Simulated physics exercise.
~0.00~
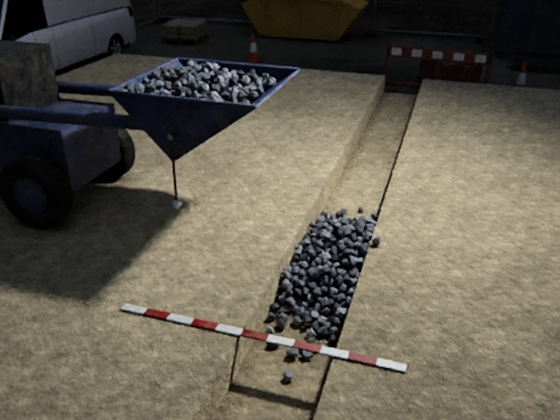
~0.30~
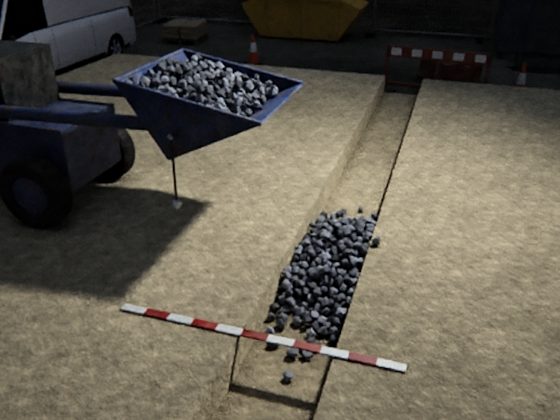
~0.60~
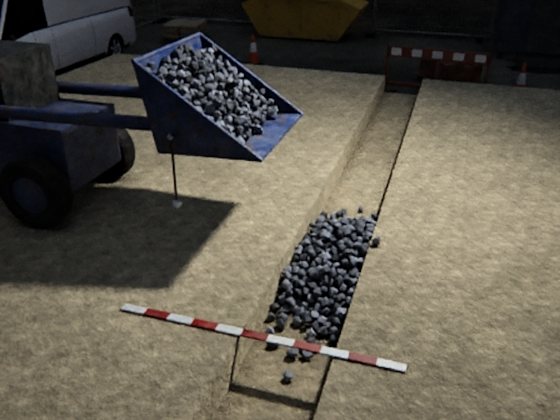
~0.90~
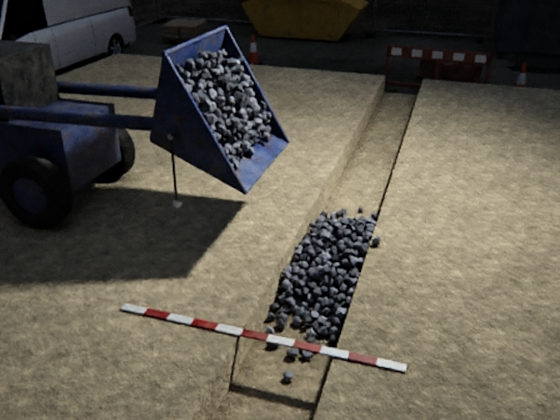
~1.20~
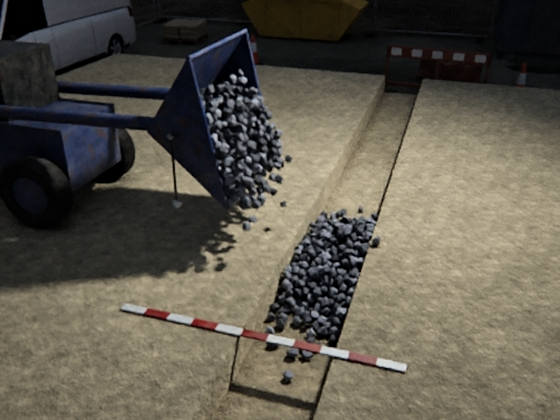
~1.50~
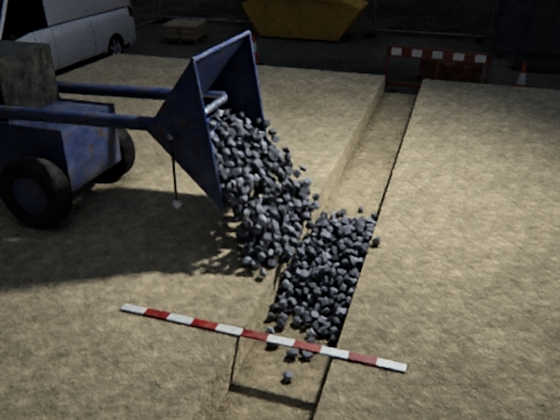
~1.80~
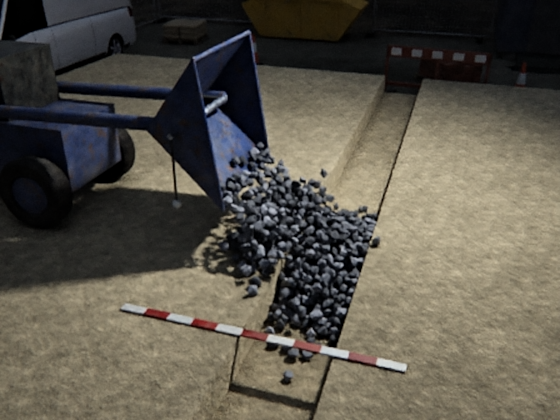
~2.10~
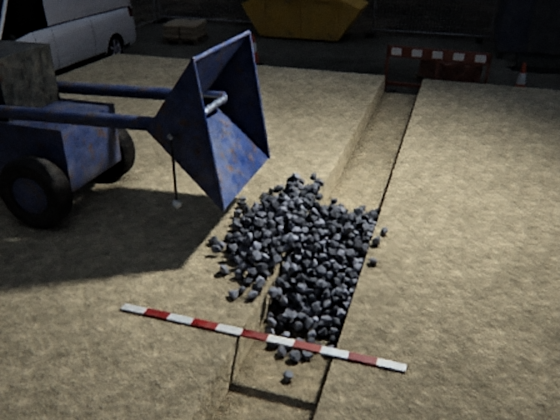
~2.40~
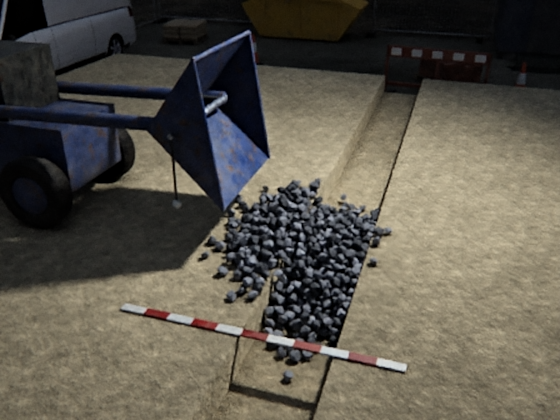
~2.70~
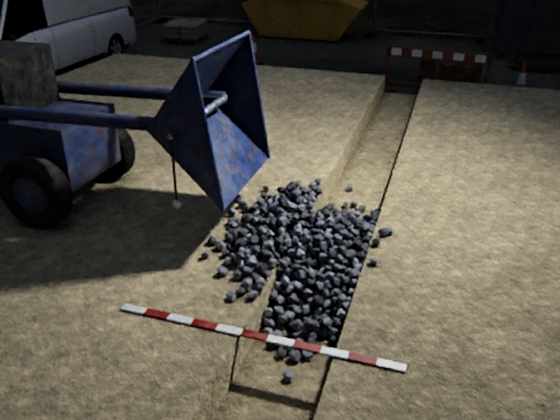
A blue loader bucket tips forward and spills its grey stones partly into the trench.
